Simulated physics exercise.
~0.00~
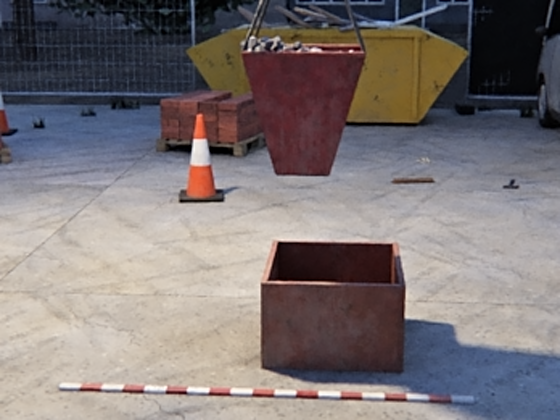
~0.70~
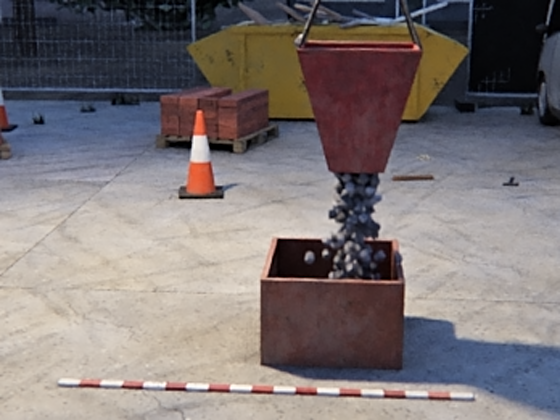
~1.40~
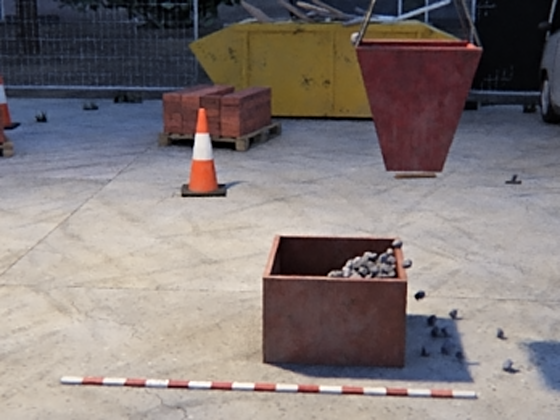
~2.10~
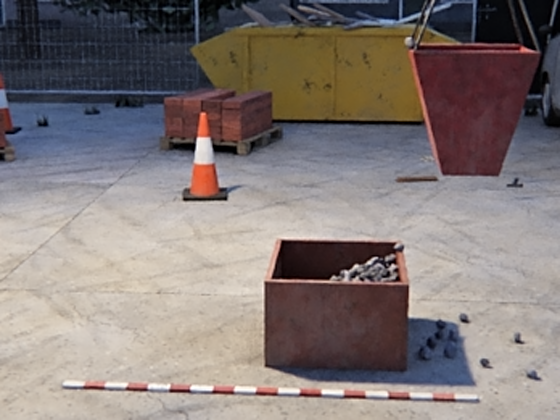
A red skip hanging from a crane moved steadily right and poured grey stones from its bottom into a rusty open bin, and once empty it carried on right, leaving most stones heaped toward the bin's right side and a few scattered on the ground beside it.
